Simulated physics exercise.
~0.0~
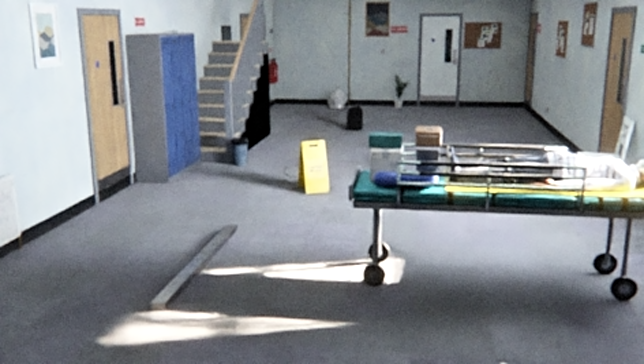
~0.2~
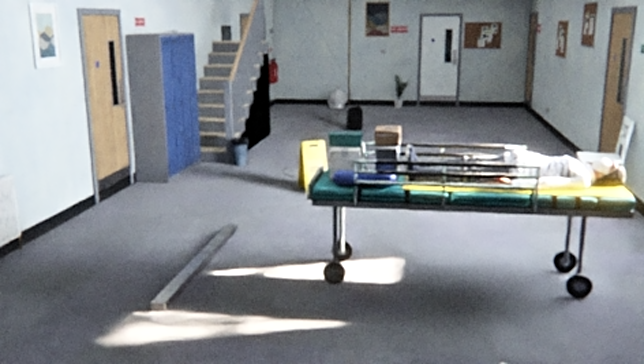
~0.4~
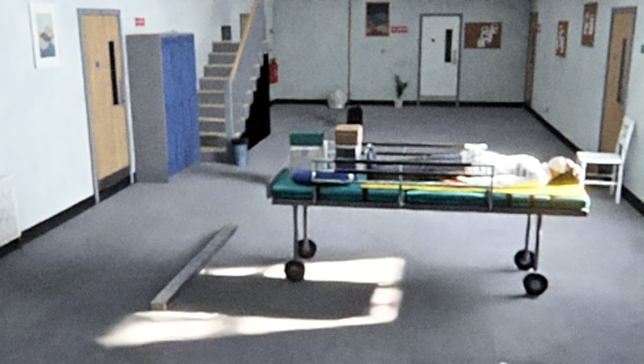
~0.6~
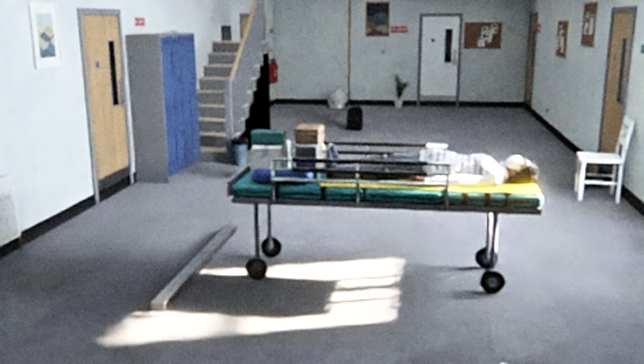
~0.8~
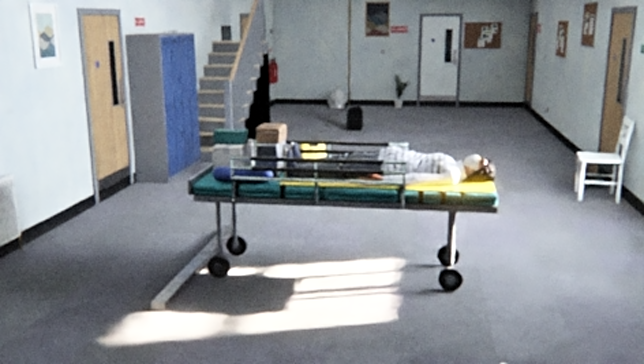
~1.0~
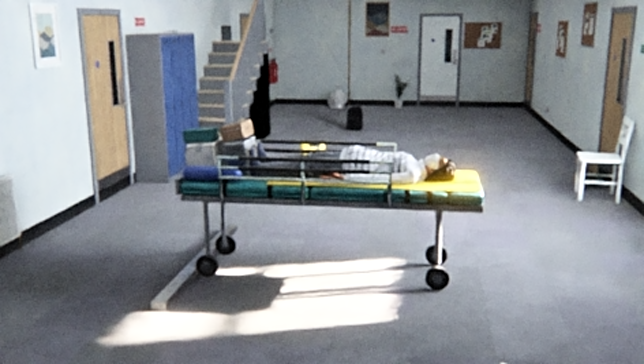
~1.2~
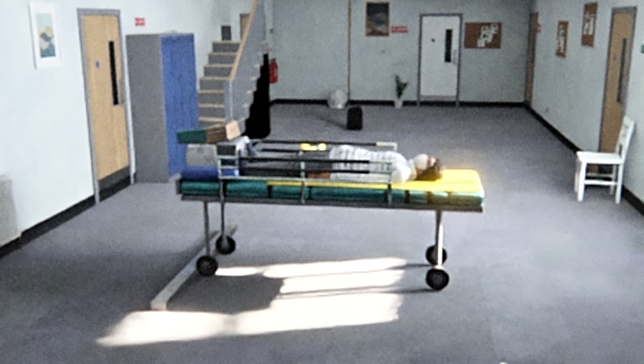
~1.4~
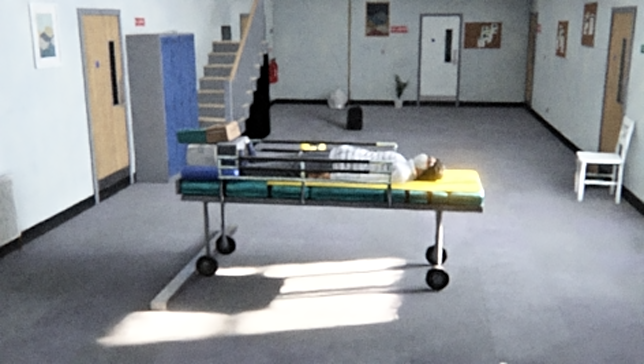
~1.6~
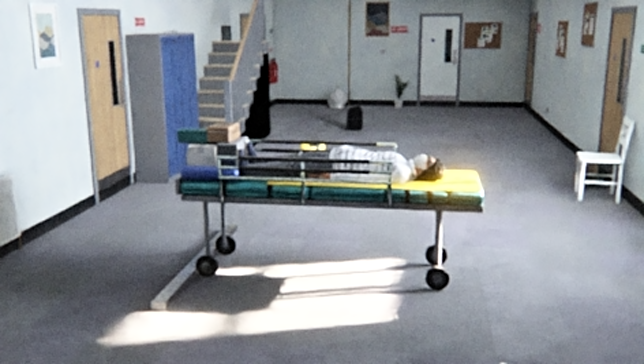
A gurney carrying a person rolls left, stops at the sill, and keeps its load.
